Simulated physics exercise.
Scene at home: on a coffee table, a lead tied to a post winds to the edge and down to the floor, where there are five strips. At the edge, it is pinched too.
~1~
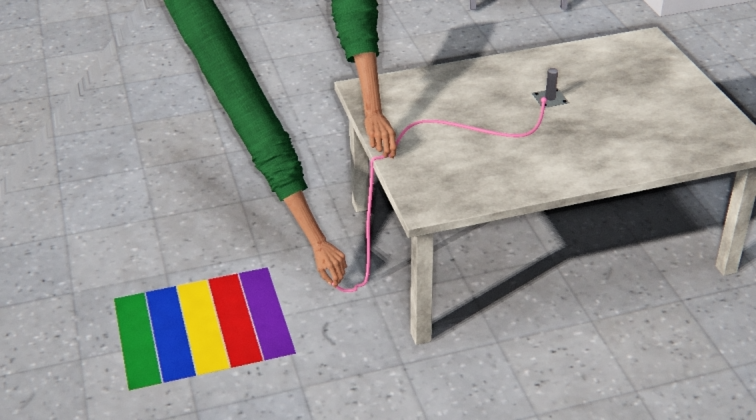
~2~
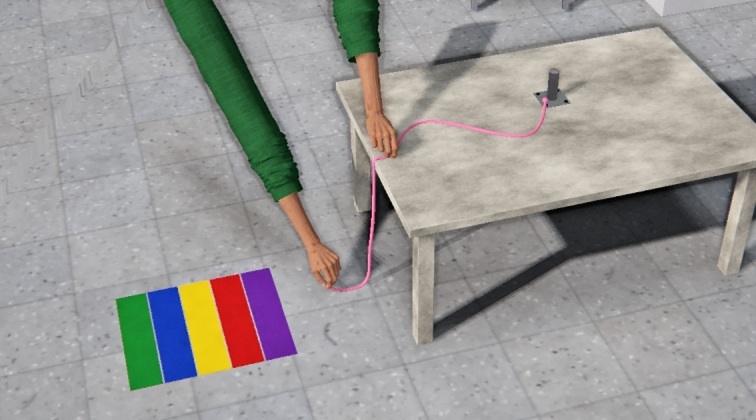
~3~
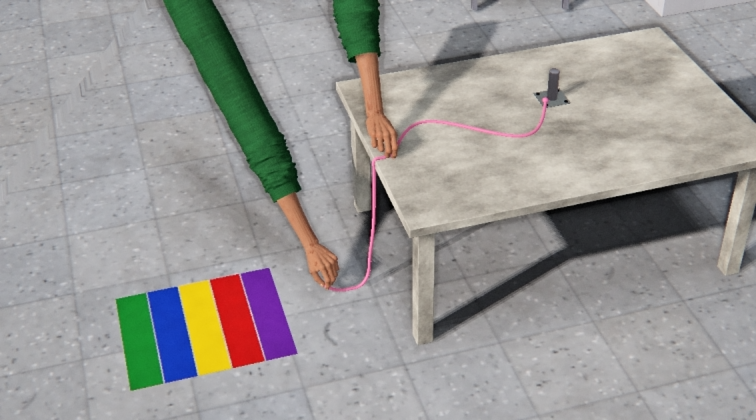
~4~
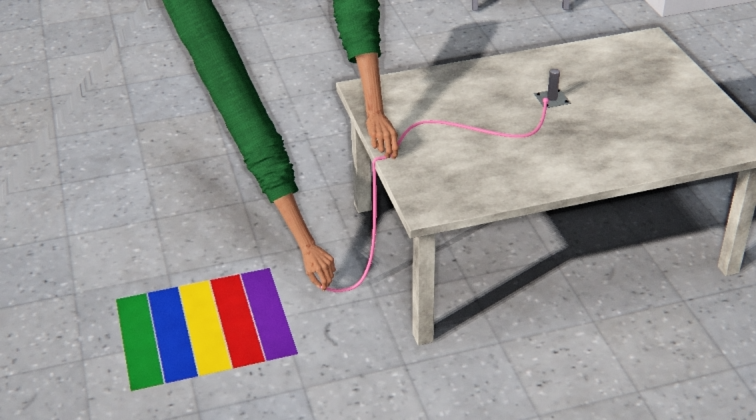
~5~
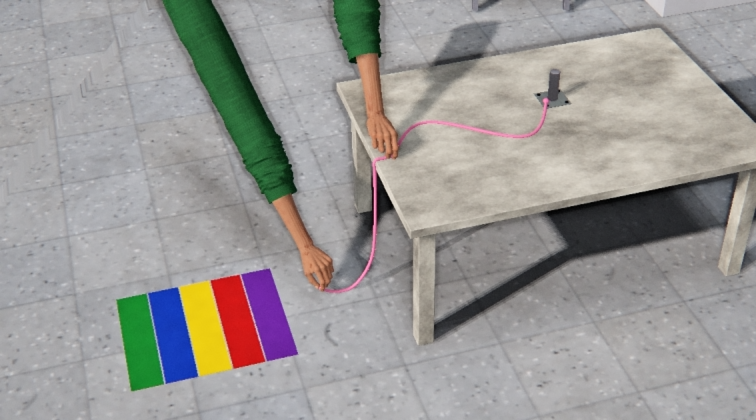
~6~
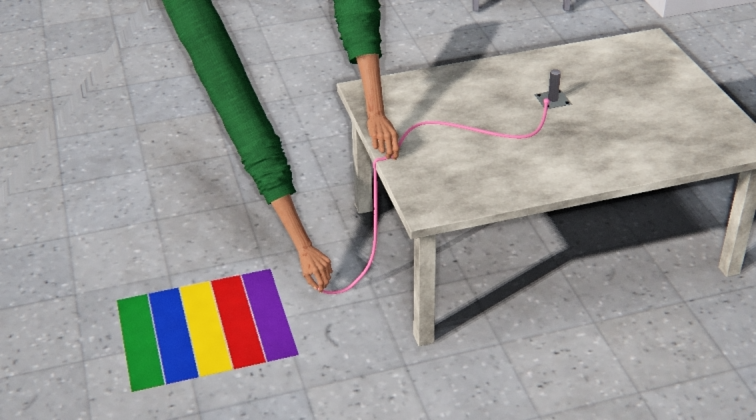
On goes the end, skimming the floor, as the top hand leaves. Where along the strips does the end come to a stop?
Above the blue strip.
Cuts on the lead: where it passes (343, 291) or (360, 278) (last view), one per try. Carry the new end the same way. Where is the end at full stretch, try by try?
Taking them in turn, near (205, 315) and near (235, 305).
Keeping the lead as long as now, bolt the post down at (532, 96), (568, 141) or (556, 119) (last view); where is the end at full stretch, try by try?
Somewhere near (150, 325), (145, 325) and (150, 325), in that order.
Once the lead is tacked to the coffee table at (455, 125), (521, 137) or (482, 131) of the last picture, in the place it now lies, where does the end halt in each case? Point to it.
Try 1: (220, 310); try 2: (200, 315); try 3: (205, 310).
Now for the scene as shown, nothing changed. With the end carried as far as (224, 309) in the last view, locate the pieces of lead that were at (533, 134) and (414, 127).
(489, 114), then (380, 149).
Soon after, end near (224, 309); over red.
After that, end near (187, 316); over yellow.
At the stop, end near (167, 321); over blue. The blue one.
